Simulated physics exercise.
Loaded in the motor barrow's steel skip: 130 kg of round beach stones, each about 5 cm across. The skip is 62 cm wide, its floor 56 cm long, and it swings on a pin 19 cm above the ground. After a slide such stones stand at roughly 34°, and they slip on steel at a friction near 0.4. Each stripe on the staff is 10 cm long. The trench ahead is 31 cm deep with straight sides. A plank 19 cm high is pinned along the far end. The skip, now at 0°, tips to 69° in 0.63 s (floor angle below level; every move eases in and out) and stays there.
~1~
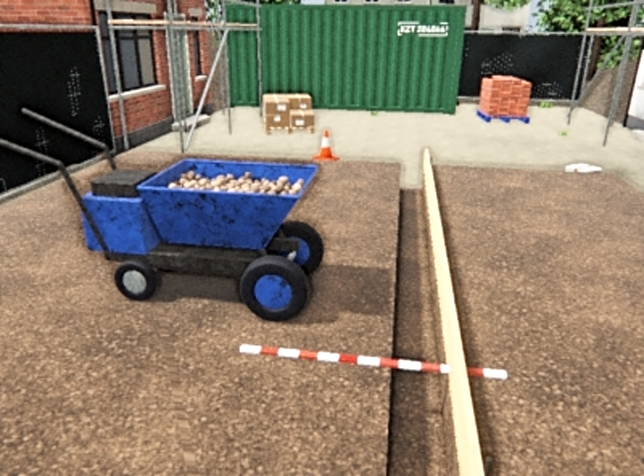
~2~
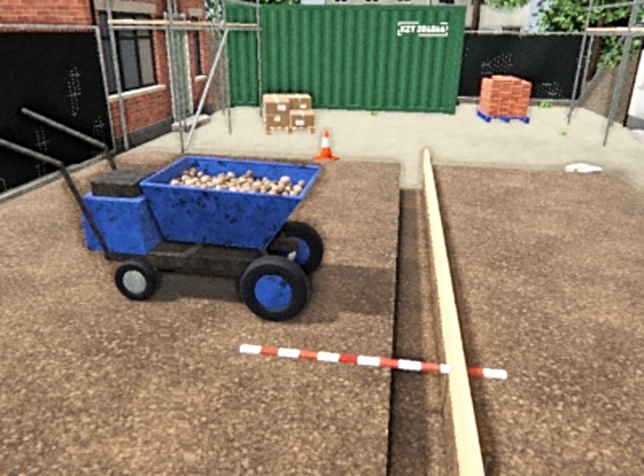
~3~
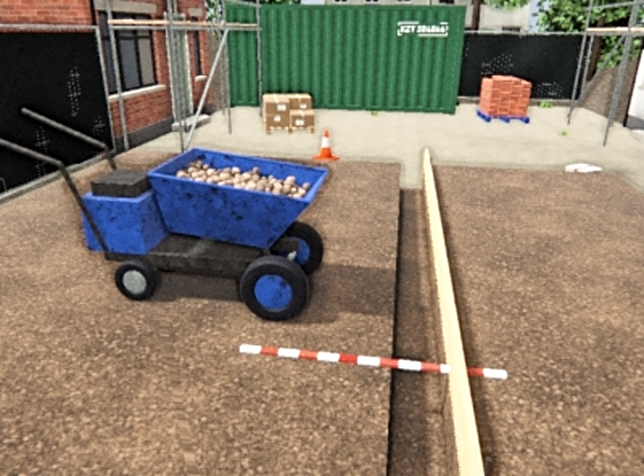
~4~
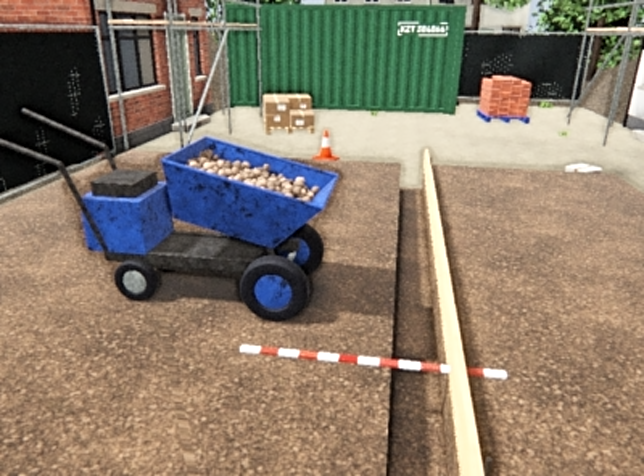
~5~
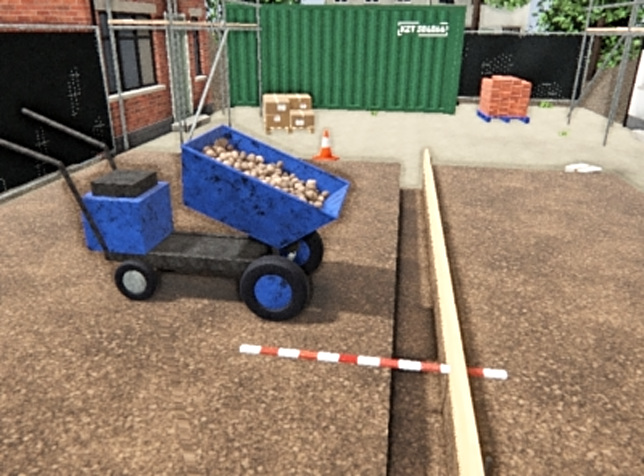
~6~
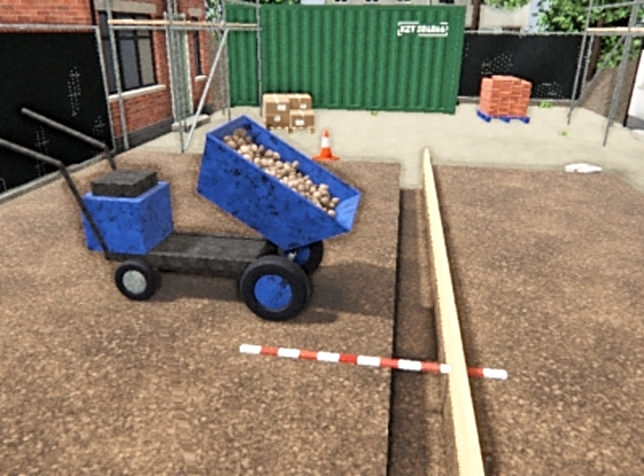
The blue skip of small stones tilts steadily forward to the right on its barrow.
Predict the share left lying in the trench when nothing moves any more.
Roughly 95 per cent ends in the trench.
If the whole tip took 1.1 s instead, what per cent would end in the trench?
Then about 100 per cent.
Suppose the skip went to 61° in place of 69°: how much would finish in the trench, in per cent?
It would be near 70 per cent.
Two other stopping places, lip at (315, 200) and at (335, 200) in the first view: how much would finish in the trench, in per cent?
About 80 and 60 per cent.
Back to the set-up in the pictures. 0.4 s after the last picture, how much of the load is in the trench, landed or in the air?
Some 20 per cent.
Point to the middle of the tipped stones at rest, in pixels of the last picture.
Around (416, 335).
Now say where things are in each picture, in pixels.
In the first picture, the skip is at 0°, its lip at (298, 198); the top of the load is at (236, 183).
In the second picture, lip at (301, 199), floor tilted 2°, highest stones at (217, 180).
In the third picture, the skip is at 7°, its lip at (310, 202); the top of the load is at (204, 171).
In the fourth picture, the skip is at 14°, its lip at (323, 208); the top of the load is at (210, 161).
In the fifth picture, lip at (337, 218), floor tilted 22°, highest stones at (220, 150).
In the sixth picture, lip at (350, 230), floor tilted 32°, highest stones at (237, 140).
Then, 0.2 s after the last picture the floor is at 58°, 100 % in the skip; the foremost stones are at (363, 238).
Then, 0.4 s after the last picture the floor is at 69°, 77 % in the skip, 2 % short of the trench, 20 % in the trench; the foremost stones are at (436, 315).
Then, 0.8 s after the last picture the floor is at 69°, 23 % in the skip, 2 % short of the trench, 70 % in the trench, 5 % past the trench; the foremost stones are at (549, 325).
Then, 2.7 s after the last picture the floor is at 69°, 0 % in the skip, 95 % in the trench, 5 % past the trench; the foremost stones are past the picture's edge.
